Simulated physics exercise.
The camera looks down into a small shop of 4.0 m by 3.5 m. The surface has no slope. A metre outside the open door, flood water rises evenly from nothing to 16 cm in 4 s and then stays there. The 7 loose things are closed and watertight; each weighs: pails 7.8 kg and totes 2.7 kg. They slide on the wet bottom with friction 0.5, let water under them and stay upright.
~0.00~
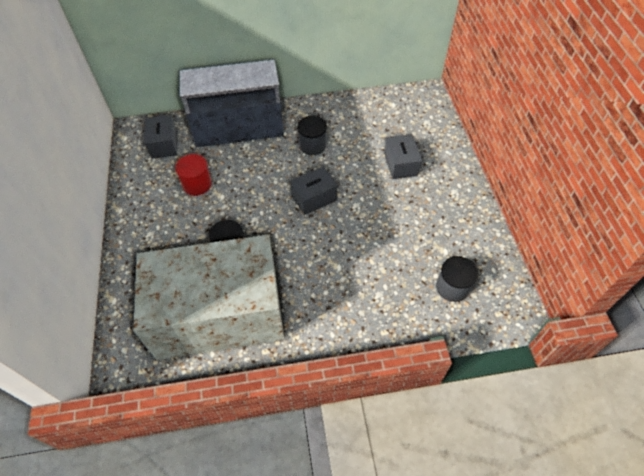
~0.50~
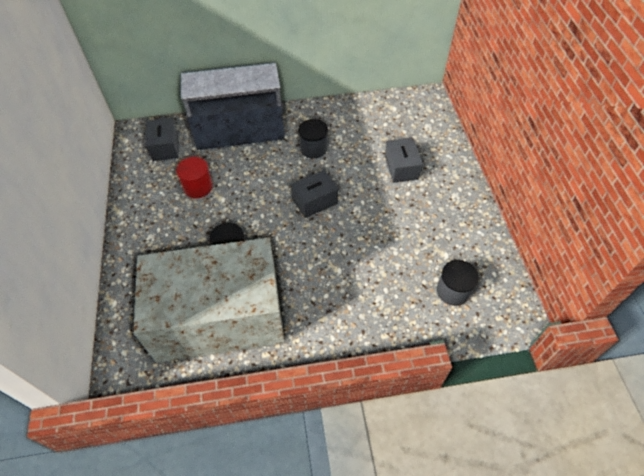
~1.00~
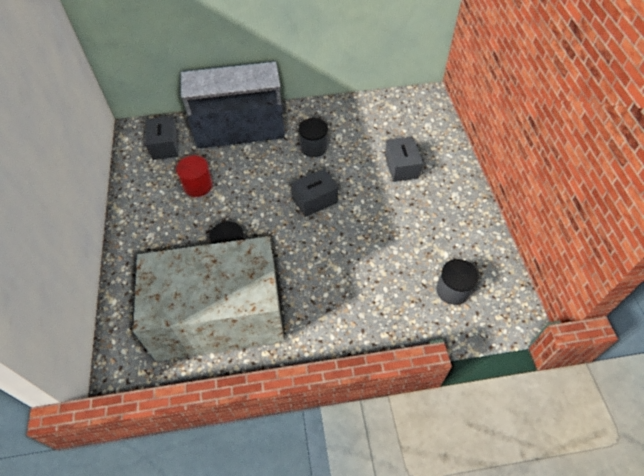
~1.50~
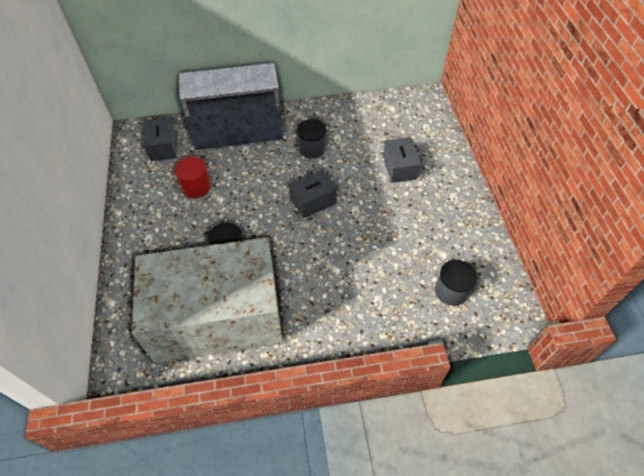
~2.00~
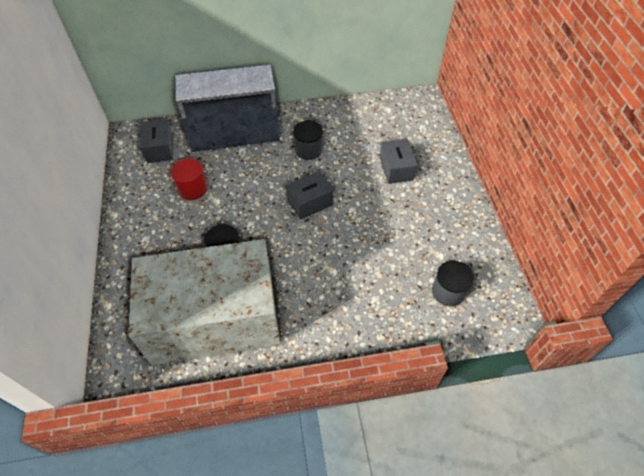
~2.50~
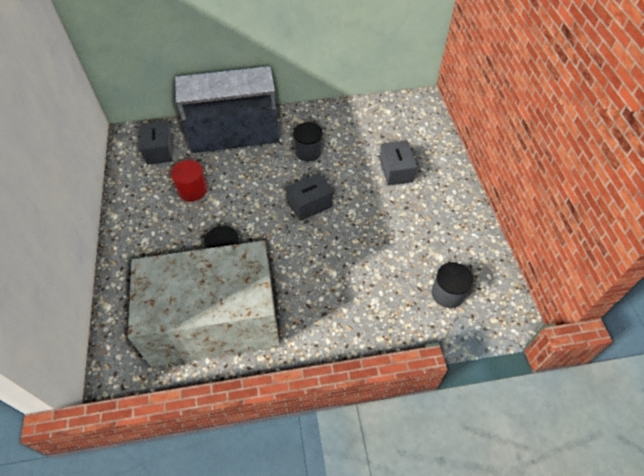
In this clip, a red pail, dark pails and grey boxes stay still on a speckled floor between walls, seen from above, while the paving outside changes in tint and the doorway strip finally looks paler and wet.
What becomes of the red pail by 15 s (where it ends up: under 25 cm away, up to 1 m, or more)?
The red pail barely shifts.
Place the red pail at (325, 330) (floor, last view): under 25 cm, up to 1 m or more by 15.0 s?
It barely shifts.
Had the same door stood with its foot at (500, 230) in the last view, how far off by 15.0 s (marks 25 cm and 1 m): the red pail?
In that case the red pail barely shifts.
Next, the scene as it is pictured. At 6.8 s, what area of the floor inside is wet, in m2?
About 9.0 m2.
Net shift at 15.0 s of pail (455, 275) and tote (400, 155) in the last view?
In turn: 120 cm, 120 cm.
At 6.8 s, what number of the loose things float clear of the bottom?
I count 1.
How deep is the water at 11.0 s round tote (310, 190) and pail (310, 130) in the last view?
About 6 and 8 cm.
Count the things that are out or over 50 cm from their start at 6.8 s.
By then 2.
After 3.5 s the red pail is near (187, 172), 0.0 m from its start, aground; 0 afloat.
After 6.8 s the red pail is near (187, 172), 0.0 m from its start, aground; 1 afloat.
After 11.0 s the red pail is near (187, 172), 0.0 m from its start, aground; 3 afloat.
After 15.0 s the red pail is near (187, 172), 0.0 m from its start, aground; 3 afloat.
